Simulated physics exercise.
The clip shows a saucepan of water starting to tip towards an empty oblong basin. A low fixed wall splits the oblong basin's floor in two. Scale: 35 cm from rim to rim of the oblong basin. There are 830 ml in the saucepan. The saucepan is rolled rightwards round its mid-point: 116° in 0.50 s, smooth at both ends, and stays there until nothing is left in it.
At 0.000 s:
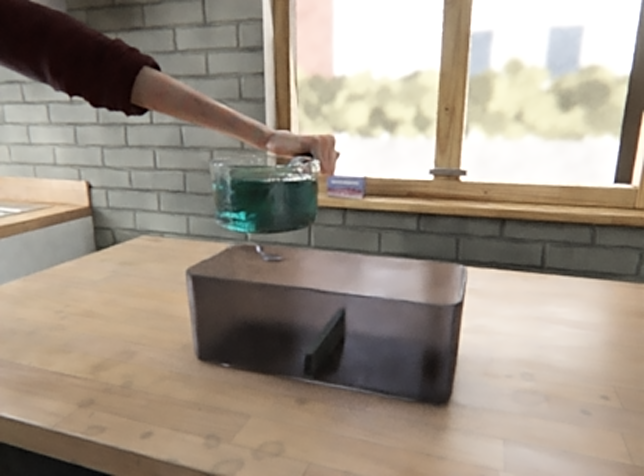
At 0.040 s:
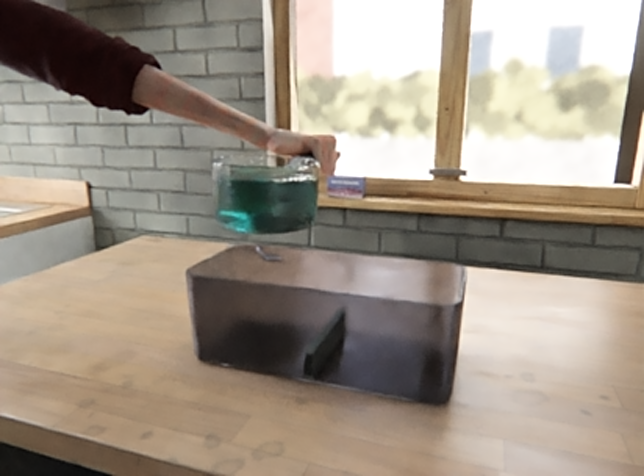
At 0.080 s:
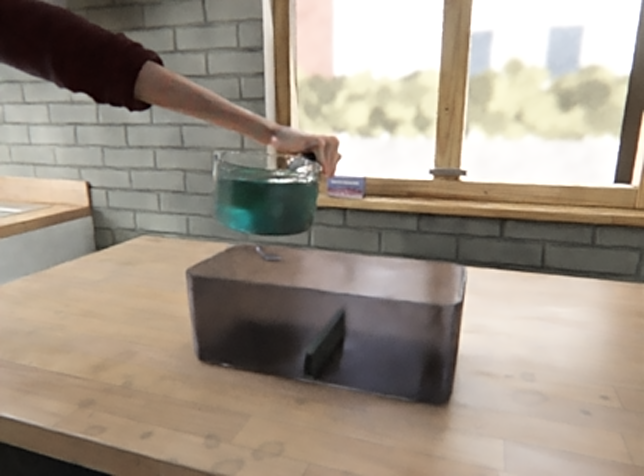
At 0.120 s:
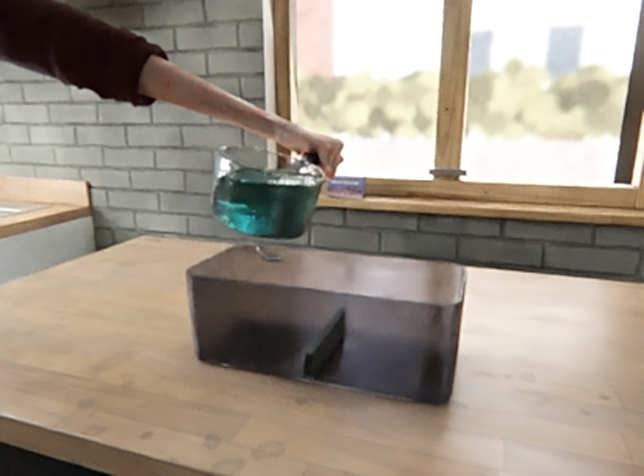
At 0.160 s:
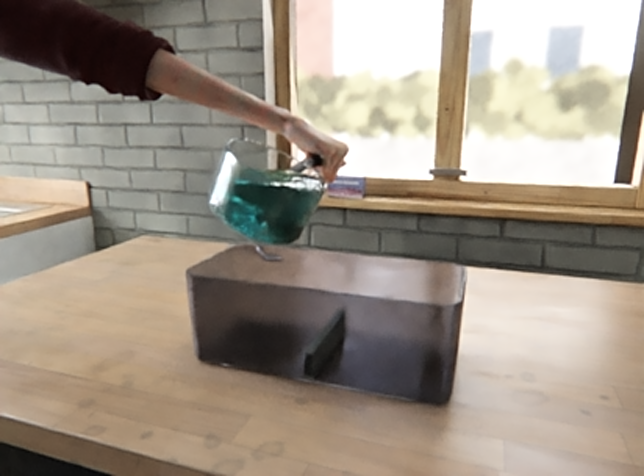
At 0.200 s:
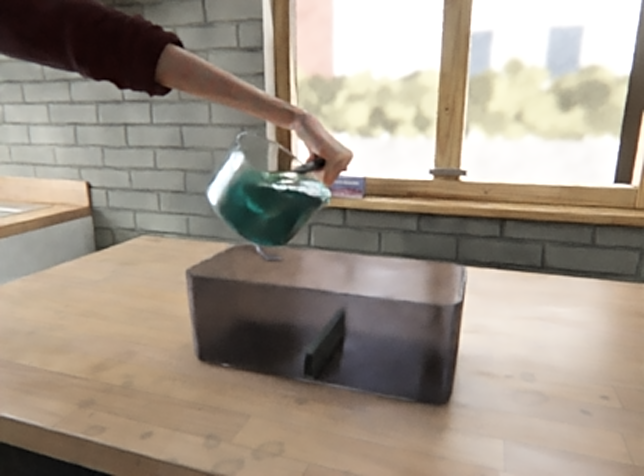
A hand reaching in from the upper left, in a dark maroon sleeve, holds a clear saucepan of teal water above a wooden counter, seen from slightly above in a kitchen with grey brick walls and a bright wood-framed window. Below sits an oblong, smoky see-through basin with a low dark wall inside. The saucepan starts level, then rolls steadily rightwards, its water shifting, while the camera stays still.
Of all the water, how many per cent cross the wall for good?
The far part has some 59 per cent.
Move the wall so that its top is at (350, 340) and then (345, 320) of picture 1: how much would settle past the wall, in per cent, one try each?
First 40, then 30 per cent.
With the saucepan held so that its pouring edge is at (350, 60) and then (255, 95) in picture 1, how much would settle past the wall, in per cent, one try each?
In turn about 70 and 15 per cent.
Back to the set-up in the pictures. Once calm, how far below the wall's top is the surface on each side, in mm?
Left about 22 mm, right about 14 mm.
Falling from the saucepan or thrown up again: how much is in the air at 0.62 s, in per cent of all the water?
Some 4 per cent.
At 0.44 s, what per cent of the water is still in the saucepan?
Some 20 per cent.
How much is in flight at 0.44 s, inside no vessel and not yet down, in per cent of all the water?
About 24 per cent.
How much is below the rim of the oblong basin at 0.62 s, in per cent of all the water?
Some 94 per cent.
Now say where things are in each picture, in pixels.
In the first frame, it leans 0°; its right rim is at (315, 164); the water meets the walls at (224, 173) and (314, 177); the oblong basin's rim runs from (212, 258) to (464, 285); the wall's top is at (327, 330).
In the second frame, it leans 2°; its right rim is at (315, 166); the water meets the walls at (224, 173) and (315, 178).
In the third frame, it leans 7°; its right rim is at (318, 171); the water meets the walls at (225, 171) and (316, 179).
In the fourth frame, it leans 16°; its right rim is at (320, 180); the water meets the walls at (226, 173) and (319, 181).
In the fifth frame, it leans 27°; its right rim is at (322, 192); the water meets the walls at (225, 174) and (323, 184).
In the sixth frame, it leans 40°; its right rim is at (321, 206); the water meets the walls at (221, 172) and (316, 193); 3 per cent is over the edge.
By 0.44 s the tilt is 112° and 21 per cent is still to pour, 11 is left of the wall and 45 right of it.
By 0.62 s the tilt is 116° and 2 per cent is still to pour, 29 is left of the wall and 65 right of it.
By 0.80 s the tilt is 116° and 0 per cent is still to pour, 37 is left of the wall and 62 right of it.
By 1.00 s the tilt is 116° and 0 per cent is still to pour, 39 is left of the wall and 60 right of it.
At rest 40 per cent lies left of the wall, 59 right of it and 1 outside.
